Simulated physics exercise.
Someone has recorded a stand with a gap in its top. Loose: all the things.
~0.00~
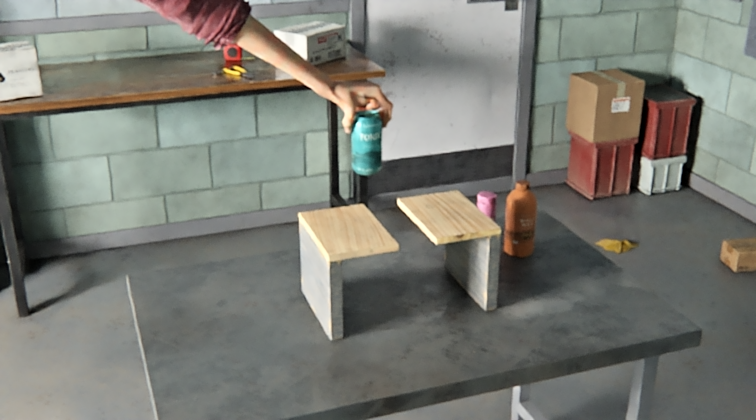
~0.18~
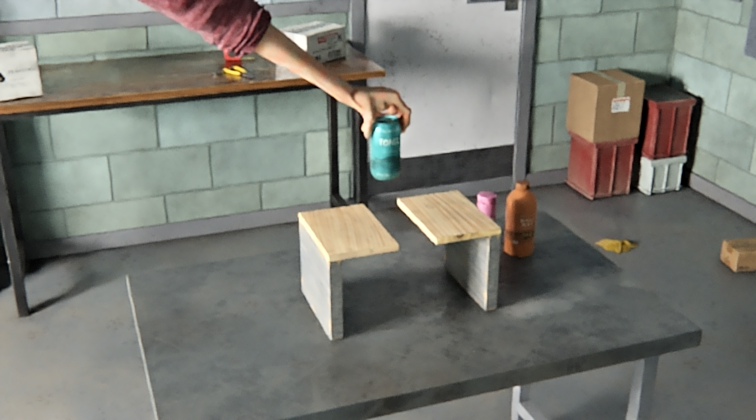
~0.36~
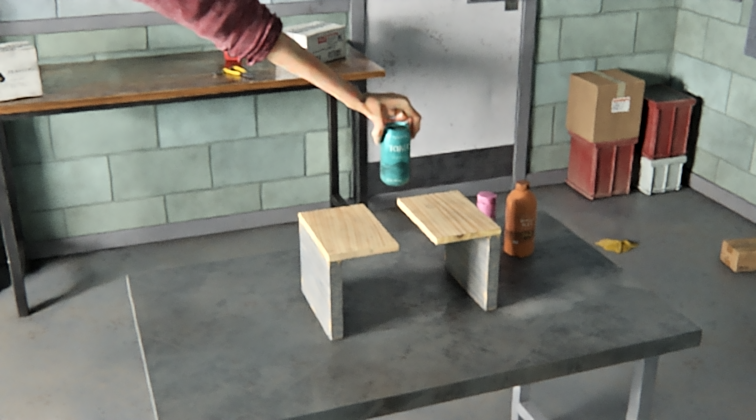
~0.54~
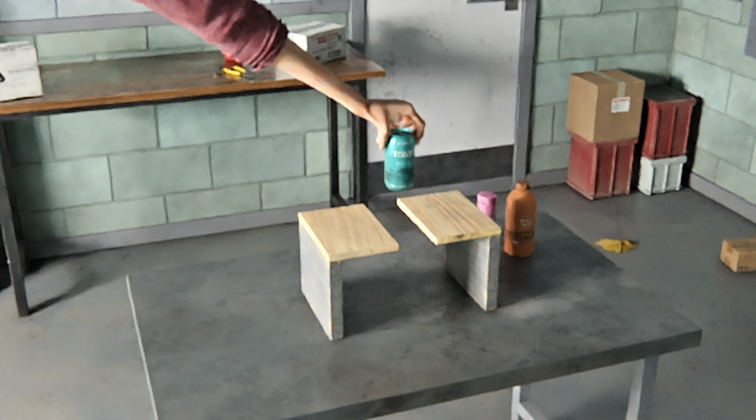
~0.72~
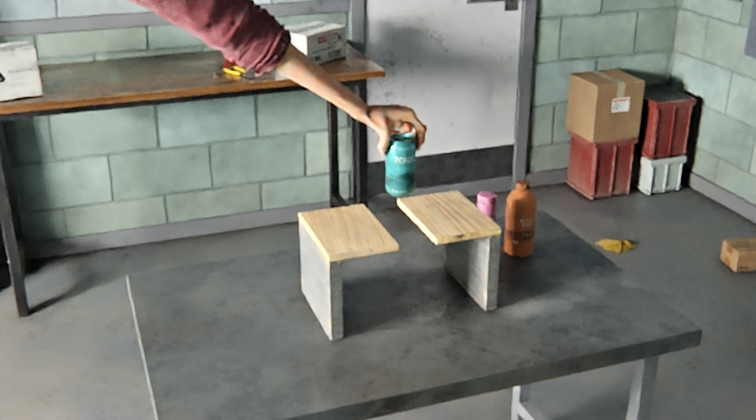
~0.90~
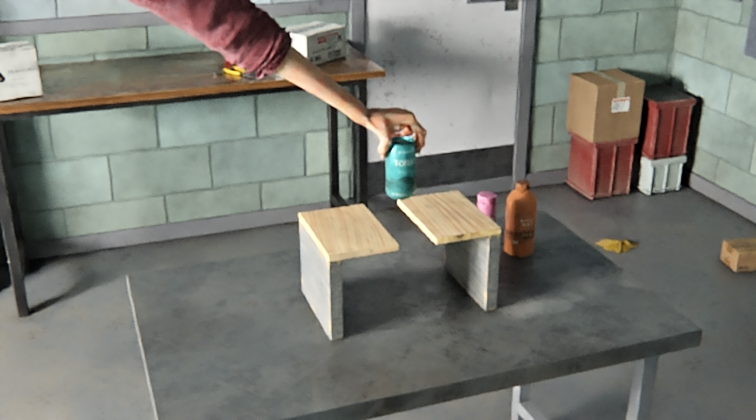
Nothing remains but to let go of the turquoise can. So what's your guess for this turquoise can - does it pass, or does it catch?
My guess is that it passes.
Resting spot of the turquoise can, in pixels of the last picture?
Looks like it settles somewhere around (400, 275).
After 1.22 s, turquoise can slid well along near (400, 263).
After 1.56 s, turquoise can slid well along near (400, 275).
At rest (1.9 s), moved from the start, turquoise can; the other 2 in place. Seen from the same camera at the end, turquoise can near (400, 275). The can goes down the gap.
